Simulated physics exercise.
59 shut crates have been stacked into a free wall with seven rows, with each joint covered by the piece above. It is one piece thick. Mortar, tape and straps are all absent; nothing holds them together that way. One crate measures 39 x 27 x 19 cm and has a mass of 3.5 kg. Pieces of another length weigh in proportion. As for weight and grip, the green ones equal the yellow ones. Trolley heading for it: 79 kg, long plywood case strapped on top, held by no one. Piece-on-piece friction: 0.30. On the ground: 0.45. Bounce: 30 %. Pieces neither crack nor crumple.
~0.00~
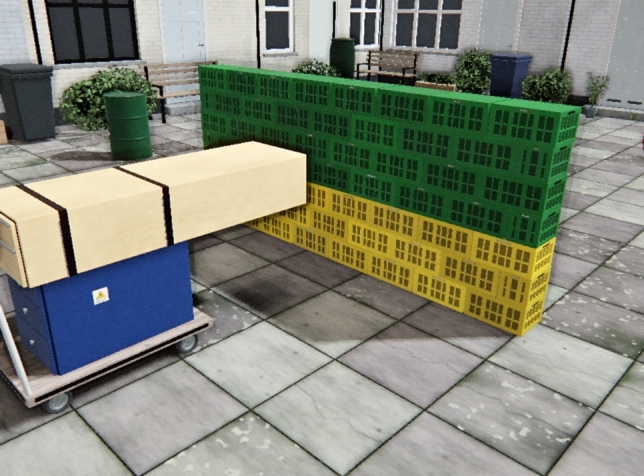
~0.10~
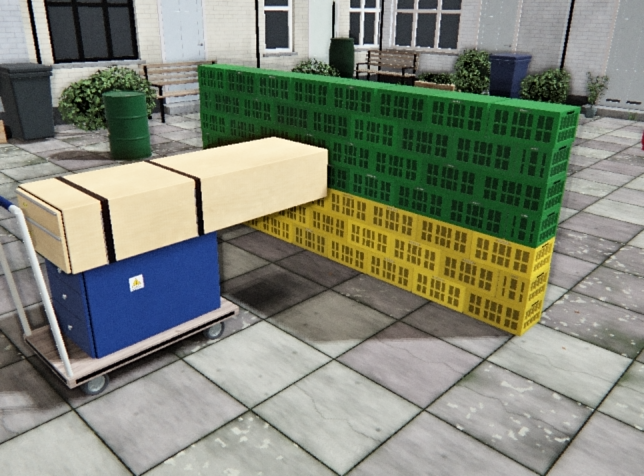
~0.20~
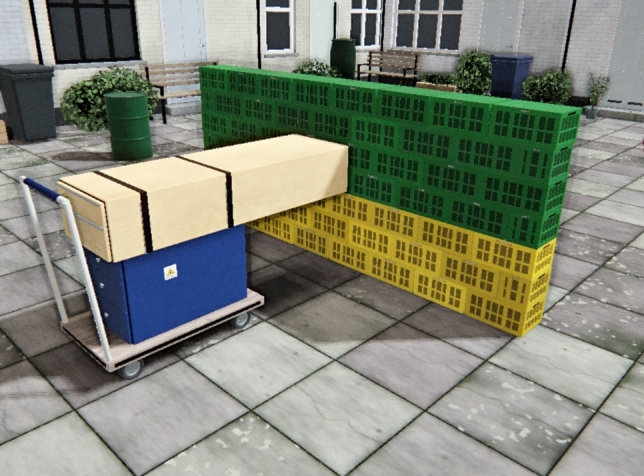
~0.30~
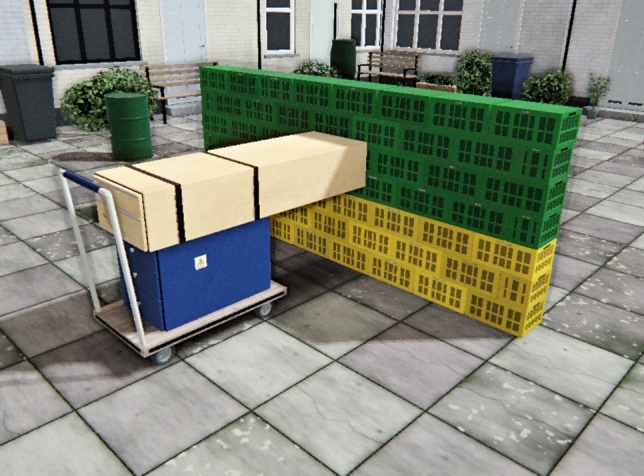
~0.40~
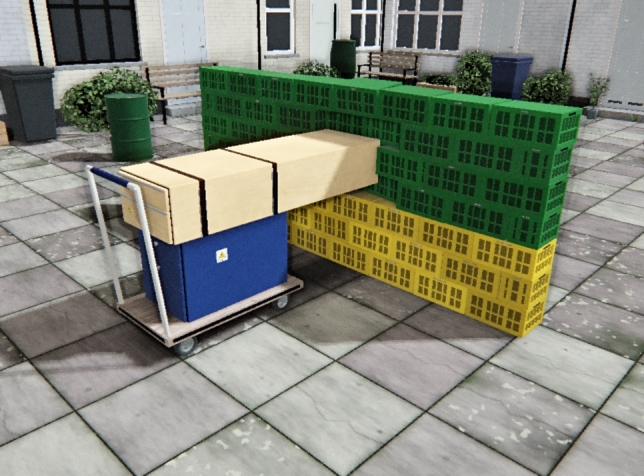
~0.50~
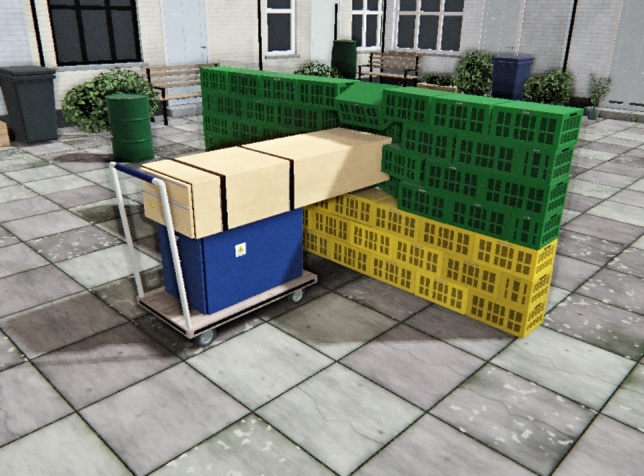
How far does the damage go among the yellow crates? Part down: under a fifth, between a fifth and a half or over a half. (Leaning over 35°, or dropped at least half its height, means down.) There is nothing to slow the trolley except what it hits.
Below one in five.
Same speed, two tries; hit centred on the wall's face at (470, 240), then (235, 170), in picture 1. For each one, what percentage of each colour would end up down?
Down by colour - yellow: 20%, then 20%; green: 50%, then 50%.
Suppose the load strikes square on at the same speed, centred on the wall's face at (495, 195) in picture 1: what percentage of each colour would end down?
That would leave yellow at 0 % and green at 30 %.
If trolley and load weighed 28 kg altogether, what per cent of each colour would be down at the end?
Yellow 0, green 0 per cent.
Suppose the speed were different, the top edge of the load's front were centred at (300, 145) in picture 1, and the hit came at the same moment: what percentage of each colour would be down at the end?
Result - yellow: 0%; green: 40%.
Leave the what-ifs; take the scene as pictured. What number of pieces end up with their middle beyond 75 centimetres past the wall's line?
Around 12 of the pieces.
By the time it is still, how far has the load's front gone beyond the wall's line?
I'd say around 100 cm, more or less.
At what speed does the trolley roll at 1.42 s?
I'd put it at roughly 0.2 m/s.
By 0.70 s, load 46 cm past the wall's line, still rolling; none of the 25 yellow crates down (3 of 59 in all colours); top yellow crate moved 31 mm; top green crate tilted 5°.
By 1.04 s, load 79 cm past the wall's line, still rolling; none of the 25 yellow crates down (9 of 59 in all colours); top yellow crate moved 33 mm; top green crate tilted 27°.
By 1.42 s, load 97 cm past the wall's line, still rolling; none of the 25 yellow crates down (14 of 59 in all colours); top yellow crate moved 14 cm; top green crate tilted 27°, 44 cm lower.
By 1.90 s, load 98 cm past the wall's line, stopped; none of the 25 yellow crates down (14 of 59 in all colours); top yellow crate moved 16 cm; top green crate on its side.
When it is over (3.3 s), load 98 cm past the wall's line, stopped; none of the 25 yellow crates down (14 of 59 in all colours); top yellow crate moved 16 cm; top green crate upside down. That is 0 per cent. In pixels of the last frame, middles, top yellow crate near (376, 200), top green crate near (593, 234).
